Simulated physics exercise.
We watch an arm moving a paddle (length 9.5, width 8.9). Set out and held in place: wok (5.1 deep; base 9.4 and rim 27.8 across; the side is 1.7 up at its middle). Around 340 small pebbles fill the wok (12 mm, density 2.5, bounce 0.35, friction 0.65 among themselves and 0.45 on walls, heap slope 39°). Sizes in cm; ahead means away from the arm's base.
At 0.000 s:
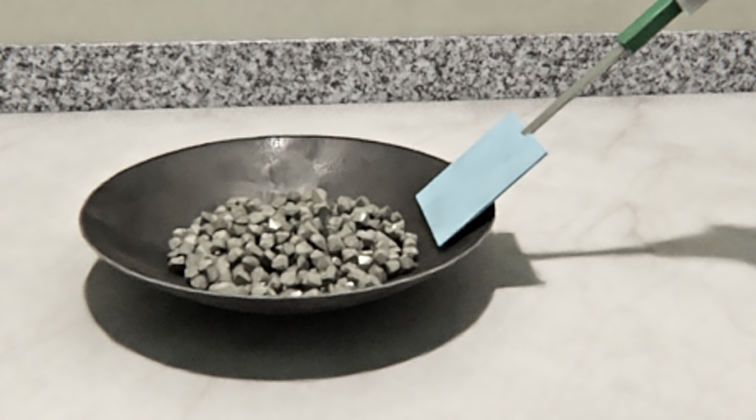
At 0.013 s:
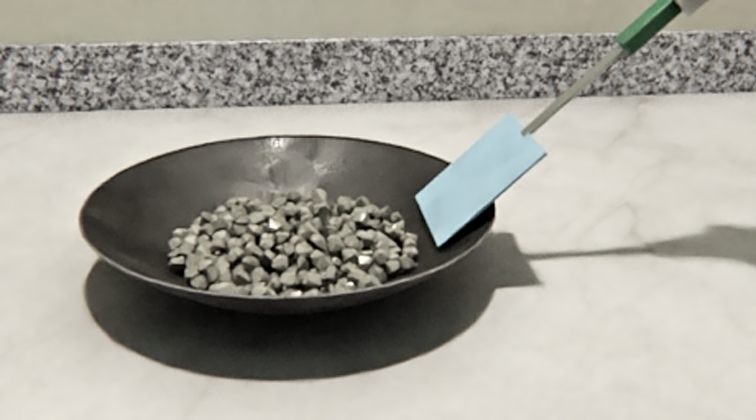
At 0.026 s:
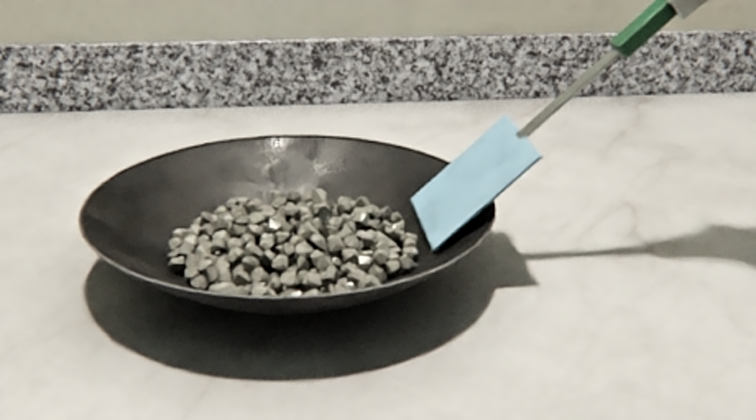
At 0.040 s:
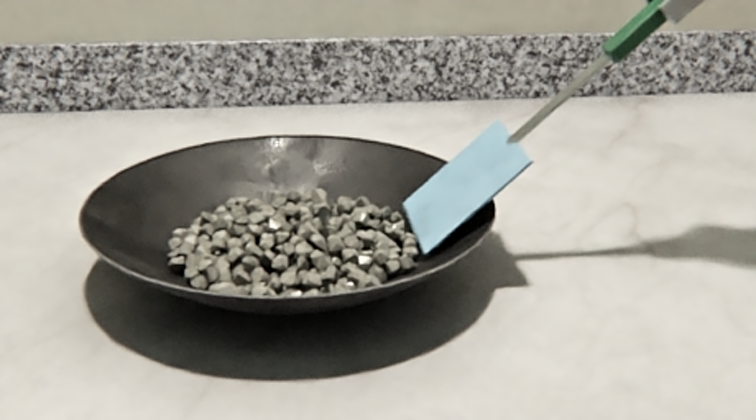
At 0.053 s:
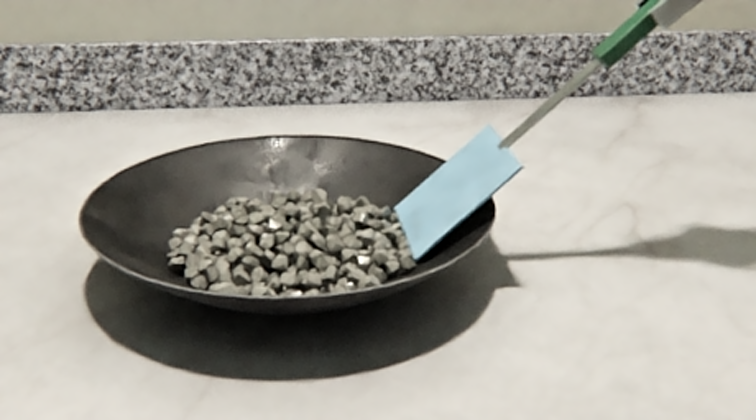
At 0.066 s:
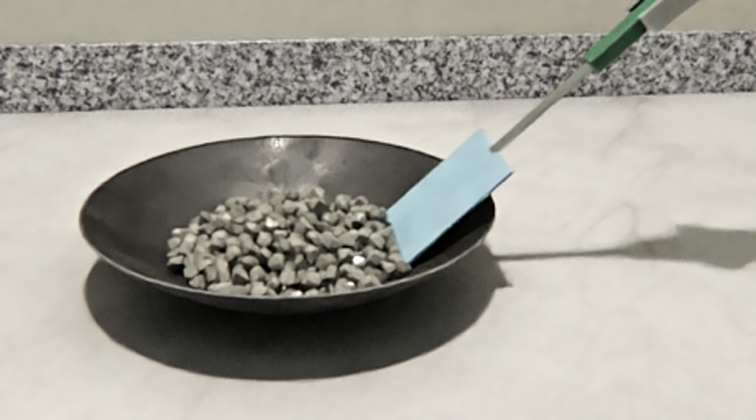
On a pale marbled countertop with a speckled strip behind it, a light blue paddle with a green-and-grey handle slides slowly down and left inside a dark wok, reaching the right edge of a heap of grey pebbles, which shifts slightly.
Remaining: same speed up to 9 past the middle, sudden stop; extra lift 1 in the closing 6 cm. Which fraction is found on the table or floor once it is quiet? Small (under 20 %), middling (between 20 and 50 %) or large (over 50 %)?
Share on the table or floor: Middling (between 20 and 50 %).
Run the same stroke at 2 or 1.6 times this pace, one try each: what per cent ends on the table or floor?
Some 50 and 45 per cent.
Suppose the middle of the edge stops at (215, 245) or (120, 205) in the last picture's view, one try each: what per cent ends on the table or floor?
About 10 and 60 per cent.
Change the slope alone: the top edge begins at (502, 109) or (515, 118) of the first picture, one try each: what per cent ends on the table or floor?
Some 35 and 35 per cent.
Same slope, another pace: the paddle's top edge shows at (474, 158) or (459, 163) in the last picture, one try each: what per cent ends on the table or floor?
Some 45 and 55 per cent.
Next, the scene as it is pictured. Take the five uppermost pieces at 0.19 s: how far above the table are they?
Roughly 5 cm.
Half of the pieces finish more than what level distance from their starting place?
Some 12 cm.
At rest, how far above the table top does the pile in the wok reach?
About 6.5 cm.
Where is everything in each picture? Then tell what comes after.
In the first picture, the paddle top edge at (529, 131), sloping 43°; upper third of the load around (295, 236), from x 175 to 410, top at y 195; 337 in the wok.
In the second picture, the paddle top edge at (528, 132), sloping 43°; upper third of the load around (295, 236), from x 175 to 410, top at y 195.
In the third picture, the paddle top edge at (523, 134), sloping 43°; upper third of the load around (295, 236), from x 175 to 410, top at y 195.
In the fourth picture, the paddle top edge at (515, 139), sloping 43°; upper third of the load around (295, 236), from x 175 to 410, top at y 195.
In the fifth picture, the paddle top edge at (506, 144), sloping 43°; upper third of the load around (294, 236), from x 175 to 410, top at y 195.
In the sixth picture, the paddle top edge at (496, 149), sloping 43°; upper third of the load around (289, 235), from x 175 to 405, top at y 195; 337 in the wok.
After 0.19 s, sloping 43°, highest piece 5 above the table; 337 in the wok.
After 0.32 s, sloping 43°, highest piece 7 above the table; 325 in the wok, 12 on the blade or in flight.
After 0.58 s, sloping 43°, highest piece 6 above the table; 220 in the wok, 116 on the table or floor, 1 on the blade or in flight.
After 1.63 s, sloping 43°, highest piece 6 above the table; 218 in the wok, 119 on the table or floor.
In the end, 218 in the wok, 119 on the table or floor. That is 35 % on the table or floor.
